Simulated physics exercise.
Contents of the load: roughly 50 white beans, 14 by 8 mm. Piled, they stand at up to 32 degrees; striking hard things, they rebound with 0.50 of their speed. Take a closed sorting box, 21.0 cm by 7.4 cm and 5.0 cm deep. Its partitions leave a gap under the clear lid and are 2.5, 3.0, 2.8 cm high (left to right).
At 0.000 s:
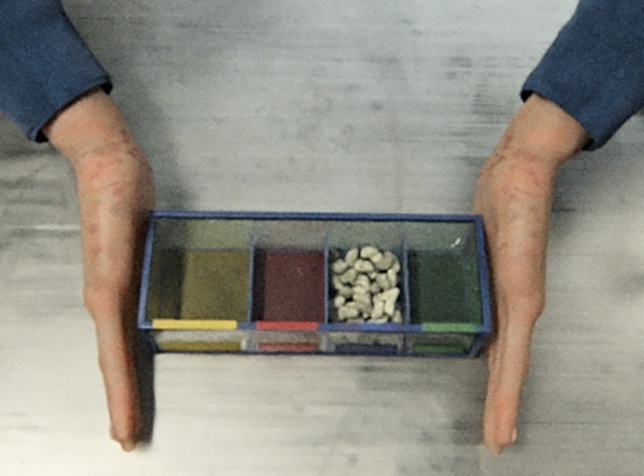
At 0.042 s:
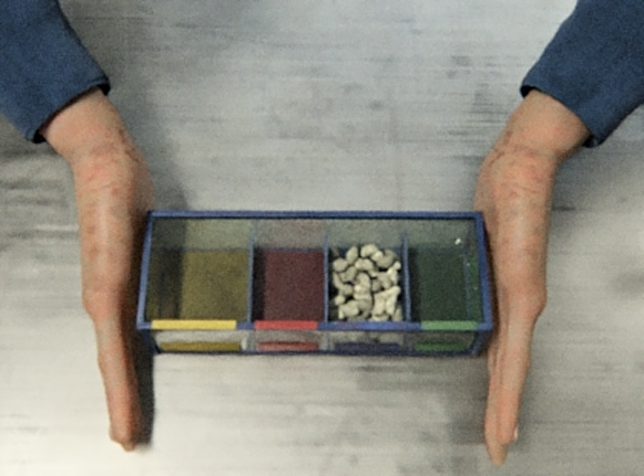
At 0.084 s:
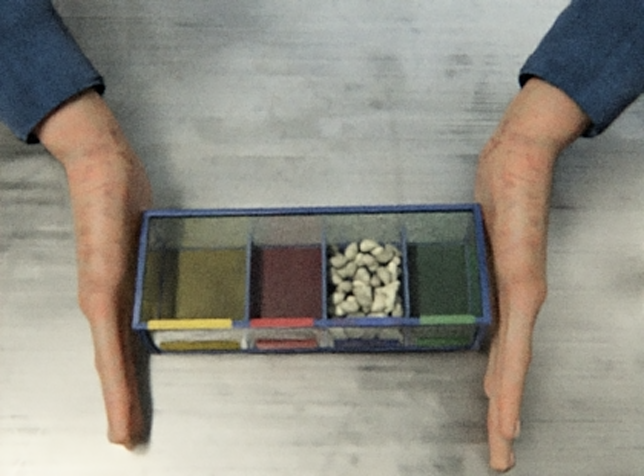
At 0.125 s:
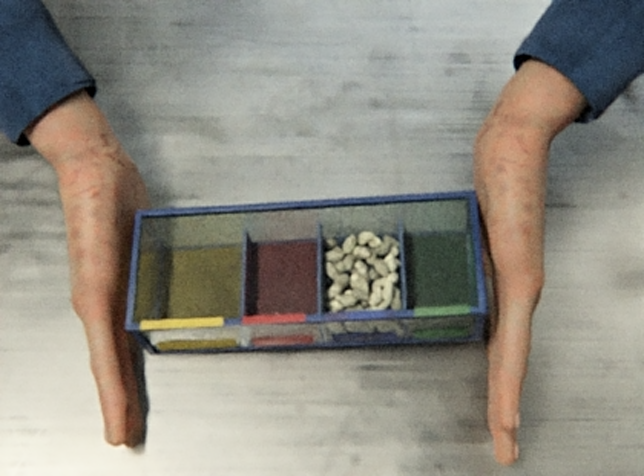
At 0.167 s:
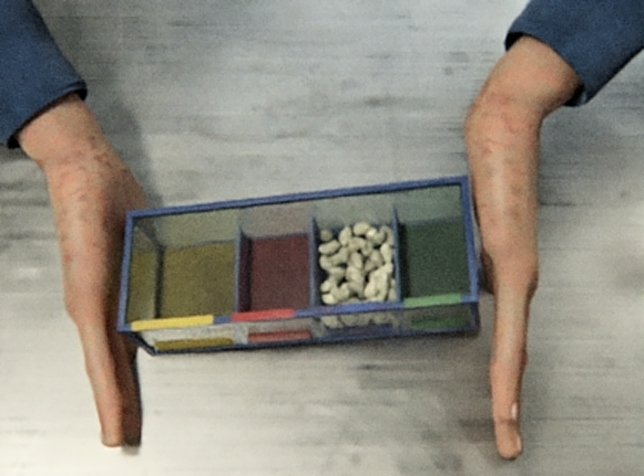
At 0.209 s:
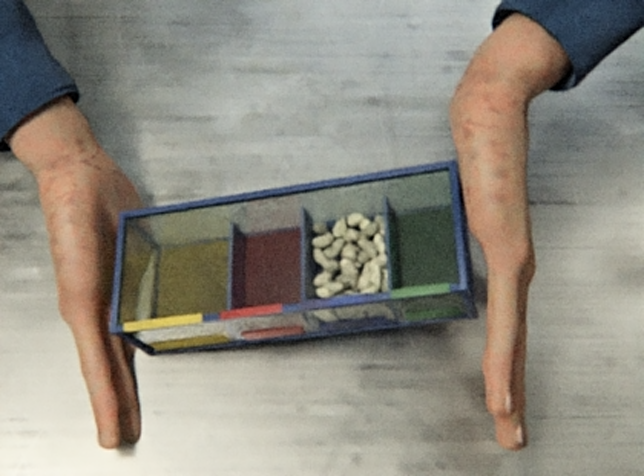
Two hands tilting a clear-lidded sorting box, raising its right end while white beans stay in the blue section.
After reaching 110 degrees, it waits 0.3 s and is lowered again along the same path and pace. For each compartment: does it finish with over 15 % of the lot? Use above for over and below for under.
Verdicts: Red below, blue below, green below, yellow above.
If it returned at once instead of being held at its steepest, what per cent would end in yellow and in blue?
That would leave yellow with 85 percent and blue with 10 percent.
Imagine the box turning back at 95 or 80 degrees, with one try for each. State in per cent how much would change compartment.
About 70 and 35 per cent.
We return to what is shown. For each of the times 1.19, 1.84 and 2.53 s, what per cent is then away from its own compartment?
Estimates: 85 / 100 / 100.
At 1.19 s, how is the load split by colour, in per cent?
Red 15; blue 15; green 0; yellow 70.
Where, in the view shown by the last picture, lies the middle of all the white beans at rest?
Around (187, 299).
After 1.19 s, tilt 110 degrees; red 15 %, blue 15 %, yellow 70 %.
After 1.84 s, tilt 58 degrees; yellow 100 %.
Then, at 2.53 s, tilt 0 degrees; yellow 100 %.
In the end, at 3.2 s, red 0 %, blue 0 %, green 0 %, yellow 100 %.
